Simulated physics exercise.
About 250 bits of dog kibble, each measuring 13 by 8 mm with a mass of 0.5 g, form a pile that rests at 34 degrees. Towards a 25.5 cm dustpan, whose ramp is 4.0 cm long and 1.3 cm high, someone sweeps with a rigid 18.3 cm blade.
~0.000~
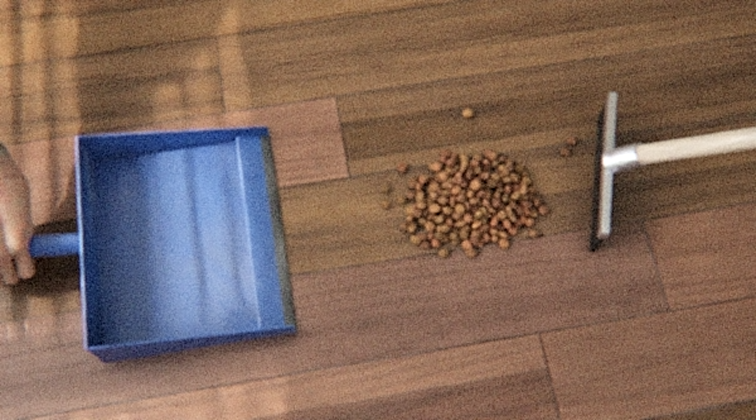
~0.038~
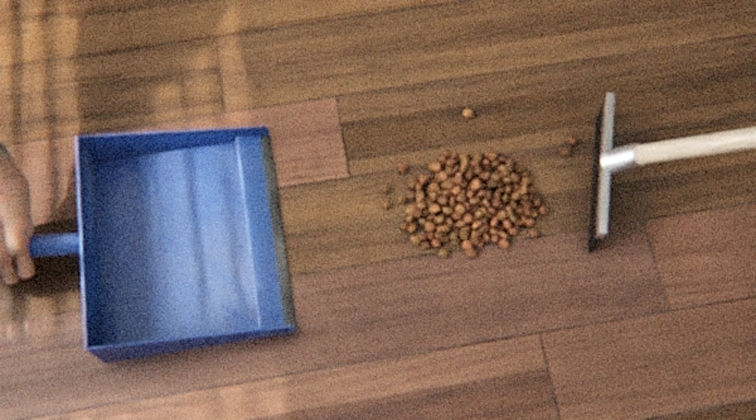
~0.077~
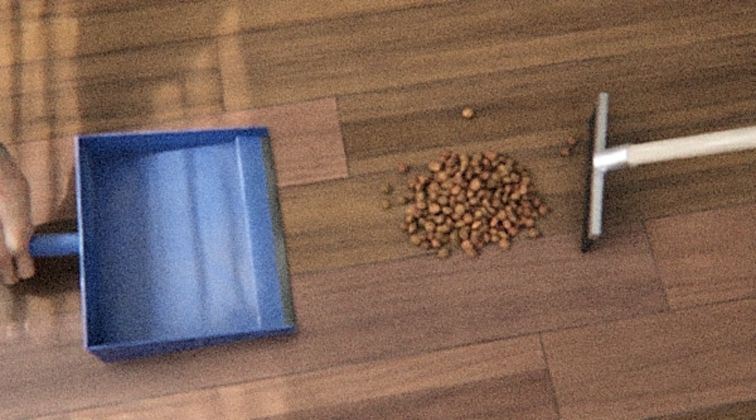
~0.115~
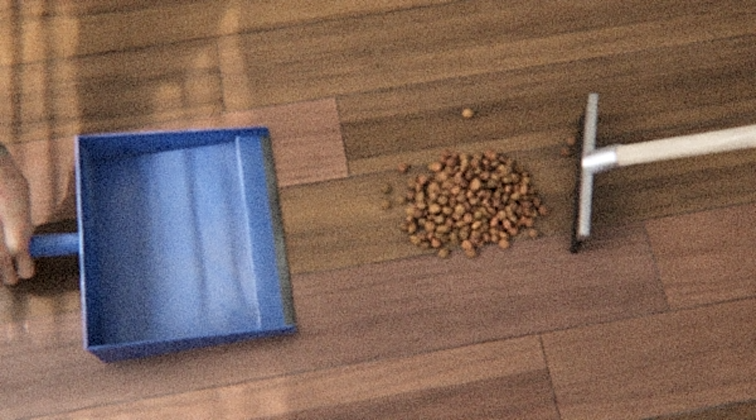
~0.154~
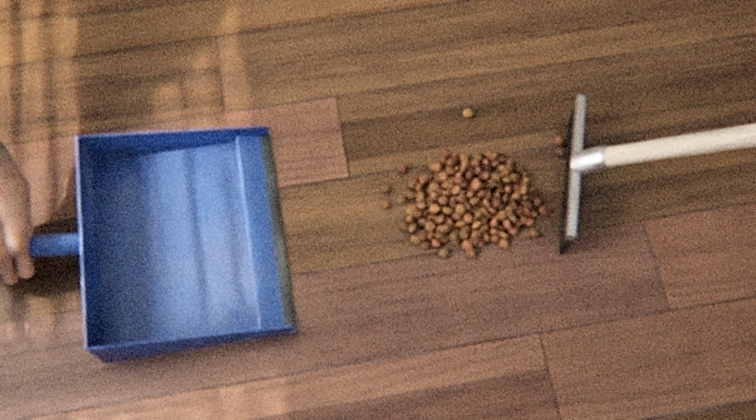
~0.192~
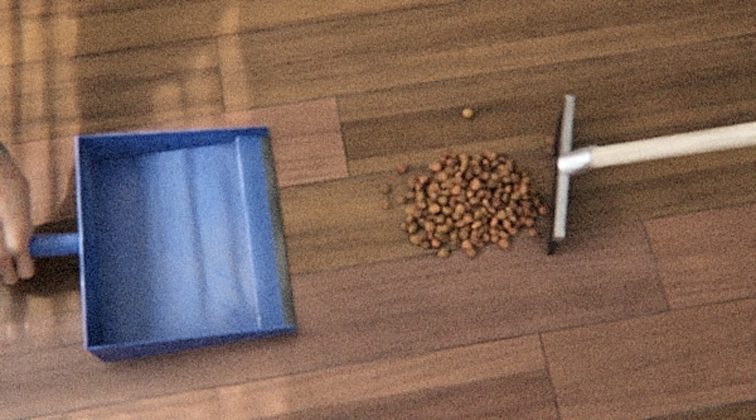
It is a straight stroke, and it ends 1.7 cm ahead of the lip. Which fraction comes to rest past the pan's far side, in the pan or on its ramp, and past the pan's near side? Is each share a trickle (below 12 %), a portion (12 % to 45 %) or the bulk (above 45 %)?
Far side: A sprinkling; pan: A solid amount; near side: A sprinkling.
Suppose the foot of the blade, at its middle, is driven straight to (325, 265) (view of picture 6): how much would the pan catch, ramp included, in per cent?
Close to 10 in a hundred.
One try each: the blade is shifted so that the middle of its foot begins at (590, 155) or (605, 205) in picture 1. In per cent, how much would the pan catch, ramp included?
The two tries give about 20 % and about 15 %.
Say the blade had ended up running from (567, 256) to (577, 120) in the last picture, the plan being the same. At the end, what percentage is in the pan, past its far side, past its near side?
You'd see pan at 0, far at 0 and near at 5.
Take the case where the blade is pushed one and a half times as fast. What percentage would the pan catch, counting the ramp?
About 25 per cent.
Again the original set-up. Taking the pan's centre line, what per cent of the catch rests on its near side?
I'd say near 40 per cent.
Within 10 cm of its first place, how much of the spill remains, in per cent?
About 5 %.
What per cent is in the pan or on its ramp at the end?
About 20 per cent.
After 0.58 s, middle of the blade 20 cm from the lip; 0 % over the lip, far side 0 %, near side 0 %.
After 0.84 s, middle of the blade 10 cm from the lip; 0 % over the lip, far side 0 %, near side 0 %.
Then, at 1.20 s, middle of the blade 4 cm from the lip; 20 % over the lip, far side 5 %, near side 0 %.
At rest (1.6 s), far side 5 %, pan 20 %, near side 0 %, in front of the lip or behind the blade 75 %.
